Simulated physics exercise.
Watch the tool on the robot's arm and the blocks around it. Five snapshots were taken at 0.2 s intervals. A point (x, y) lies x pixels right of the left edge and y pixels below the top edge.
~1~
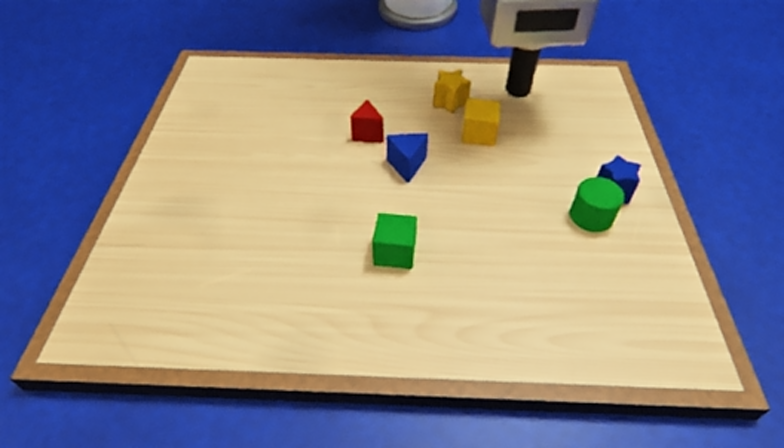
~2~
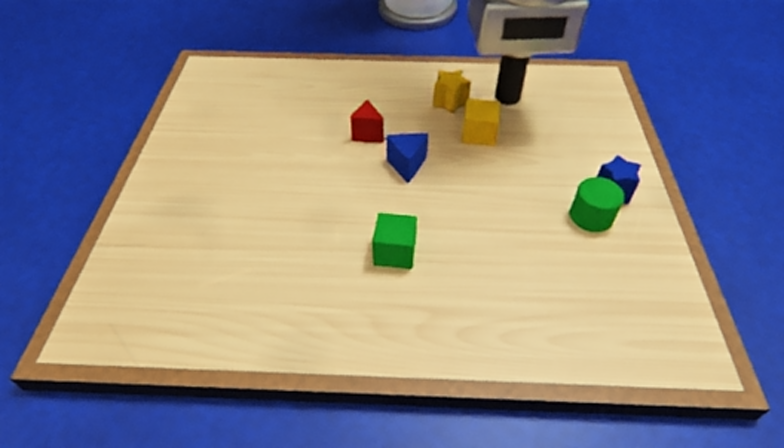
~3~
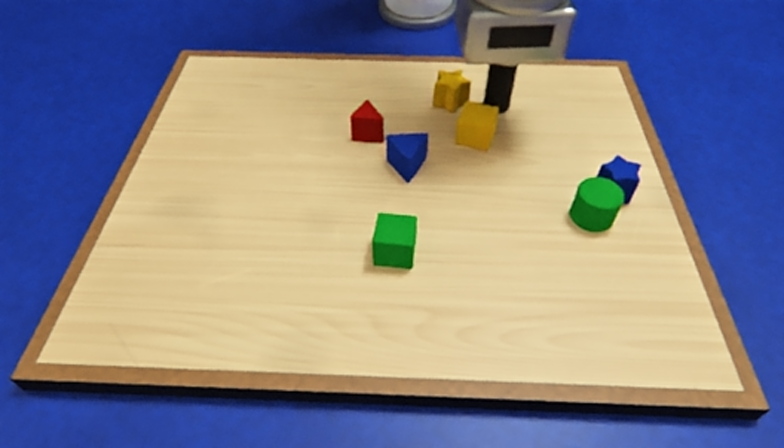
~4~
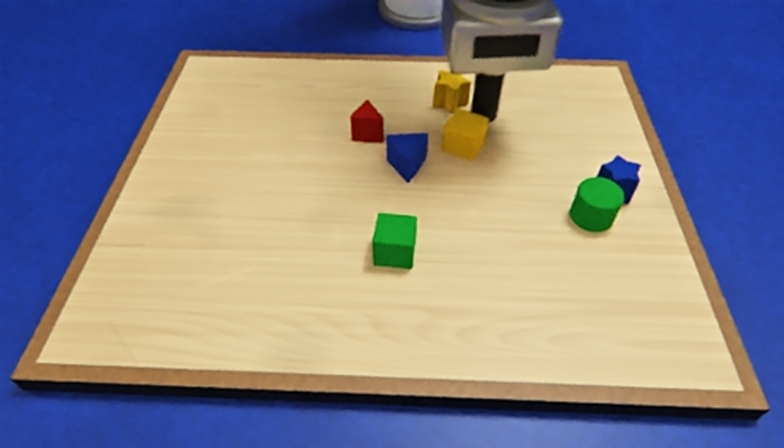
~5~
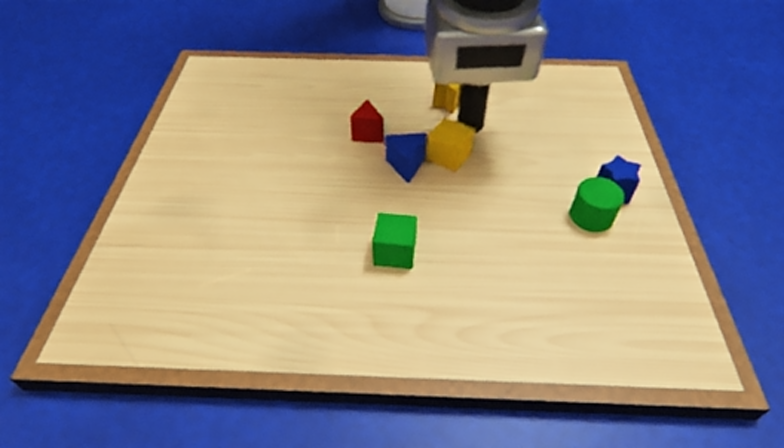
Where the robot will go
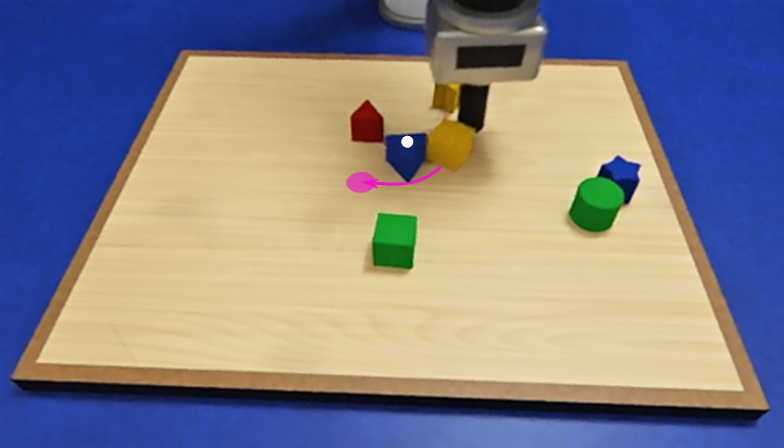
The robot arm moves left and pushes the yellow square block toward the blue triangular block.
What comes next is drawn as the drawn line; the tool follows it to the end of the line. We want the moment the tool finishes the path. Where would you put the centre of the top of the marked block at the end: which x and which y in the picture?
The answer is (381, 140).
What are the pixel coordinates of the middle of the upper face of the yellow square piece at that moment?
It will end up at (384, 184).
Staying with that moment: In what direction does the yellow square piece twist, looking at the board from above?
Verdict: Counterclockwise.
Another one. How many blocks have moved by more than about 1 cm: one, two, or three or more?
A pair of blocks is moved.
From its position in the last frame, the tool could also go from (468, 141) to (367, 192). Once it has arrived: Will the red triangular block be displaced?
I expect not.
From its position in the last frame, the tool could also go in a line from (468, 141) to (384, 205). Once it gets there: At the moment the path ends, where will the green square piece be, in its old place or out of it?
At the moment the path ends, the green square piece no longer stands where it did.
Drawn move, from (468, 141) via (443, 165) and (408, 183), ending at (361, 182); the dot is on the blue triangular block.
On the path given first. One third of the way, tool at (444, 149); blue triangular block at (402, 142); yellow square piece at (425, 158).
Two thirds of the way, tool at (408, 167); blue triangular block at (395, 142), turned 30° clockwise; yellow square piece at (393, 180).
At the end, tool at (360, 166); blue triangular block at (381, 140), turned 75° clockwise; yellow square piece at (384, 184), turned 30° anticlockwise; yellow star block still.
